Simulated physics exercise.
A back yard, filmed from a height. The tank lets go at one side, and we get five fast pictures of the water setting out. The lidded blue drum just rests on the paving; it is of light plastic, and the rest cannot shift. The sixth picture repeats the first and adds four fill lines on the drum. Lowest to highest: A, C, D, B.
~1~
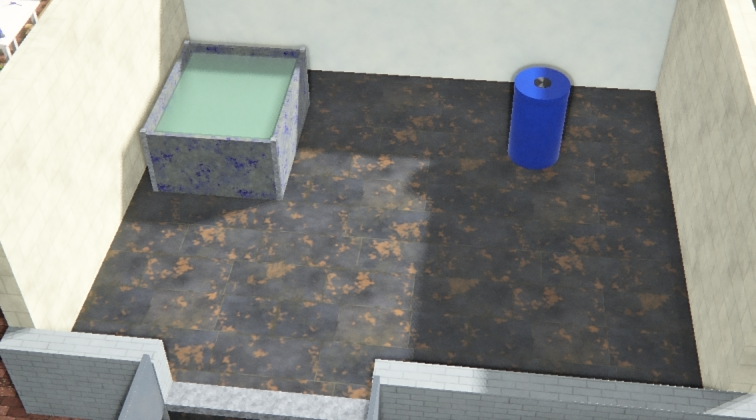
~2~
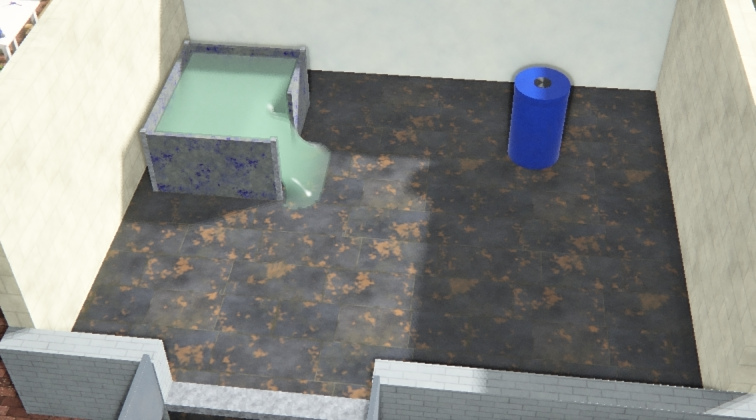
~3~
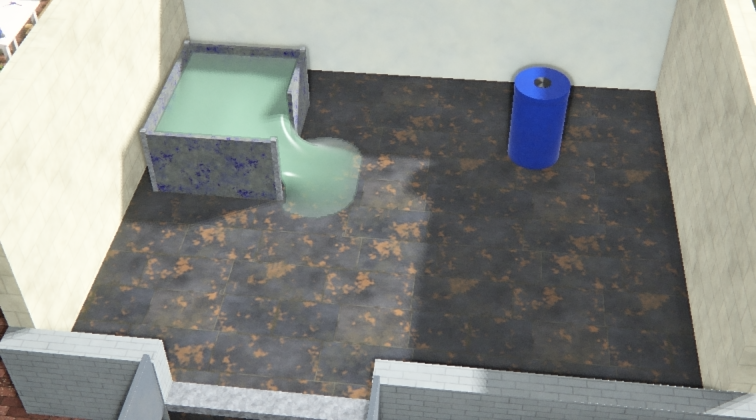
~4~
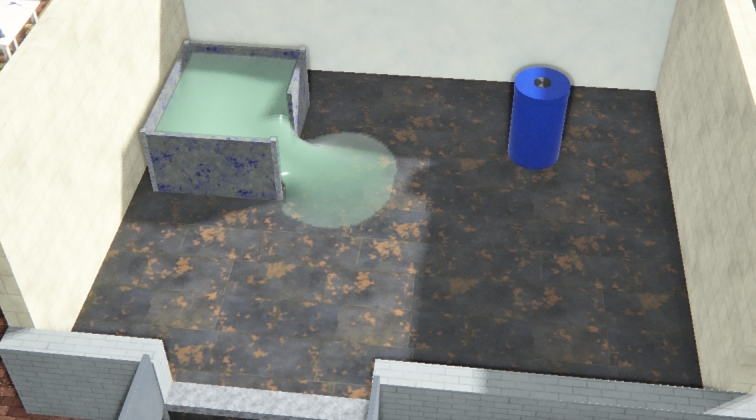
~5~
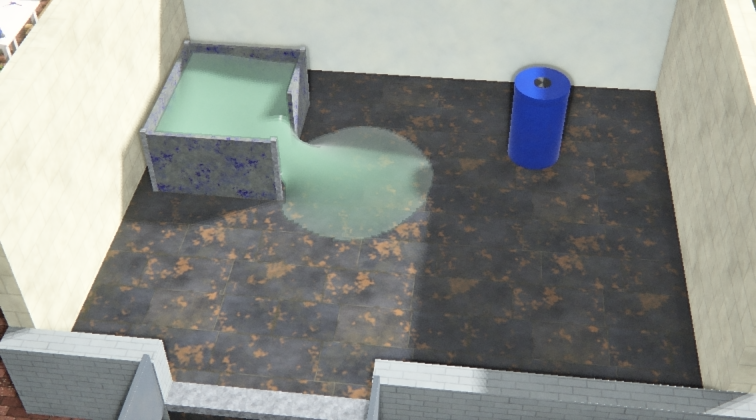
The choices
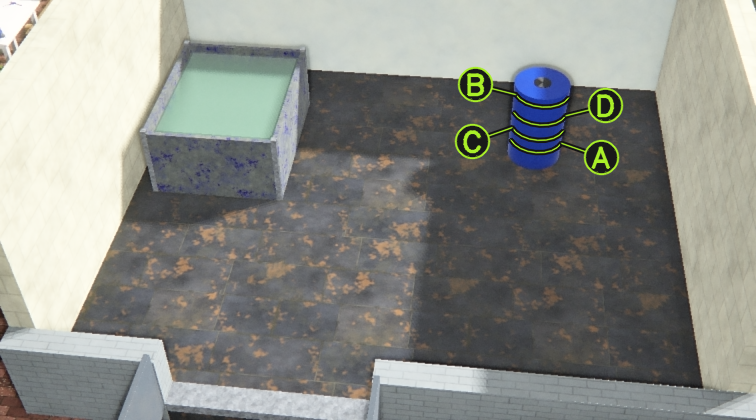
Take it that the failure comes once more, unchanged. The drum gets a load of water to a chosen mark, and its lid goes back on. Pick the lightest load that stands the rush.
I would pick mark A.
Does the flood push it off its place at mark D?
No.
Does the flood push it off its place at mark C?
No, that is safe.
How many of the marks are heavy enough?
All of the four.
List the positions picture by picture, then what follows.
Lid of the blue drum at (543, 83); tank full, its middle at (228, 96); open gate at (268, 353).
Water covers 1 % of the ground and is seen nearest the drum at (319, 152).
Water covers 3 % of the ground and is seen nearest the drum at (353, 160).
Water covers 6 % of the ground and is seen nearest the drum at (387, 166).
Lid of the blue drum at (543, 83); water covers 8 % of the ground and is seen nearest the drum at (418, 157).
On the marked copy, A at (536, 152); B at (542, 107); C at (537, 140); D at (539, 125); from the bottom up A, C, D, B.
If A is chosen, it does not move.
If B is chosen, it does not move.
If C is chosen, it does not move.
If D is chosen, it does not move.
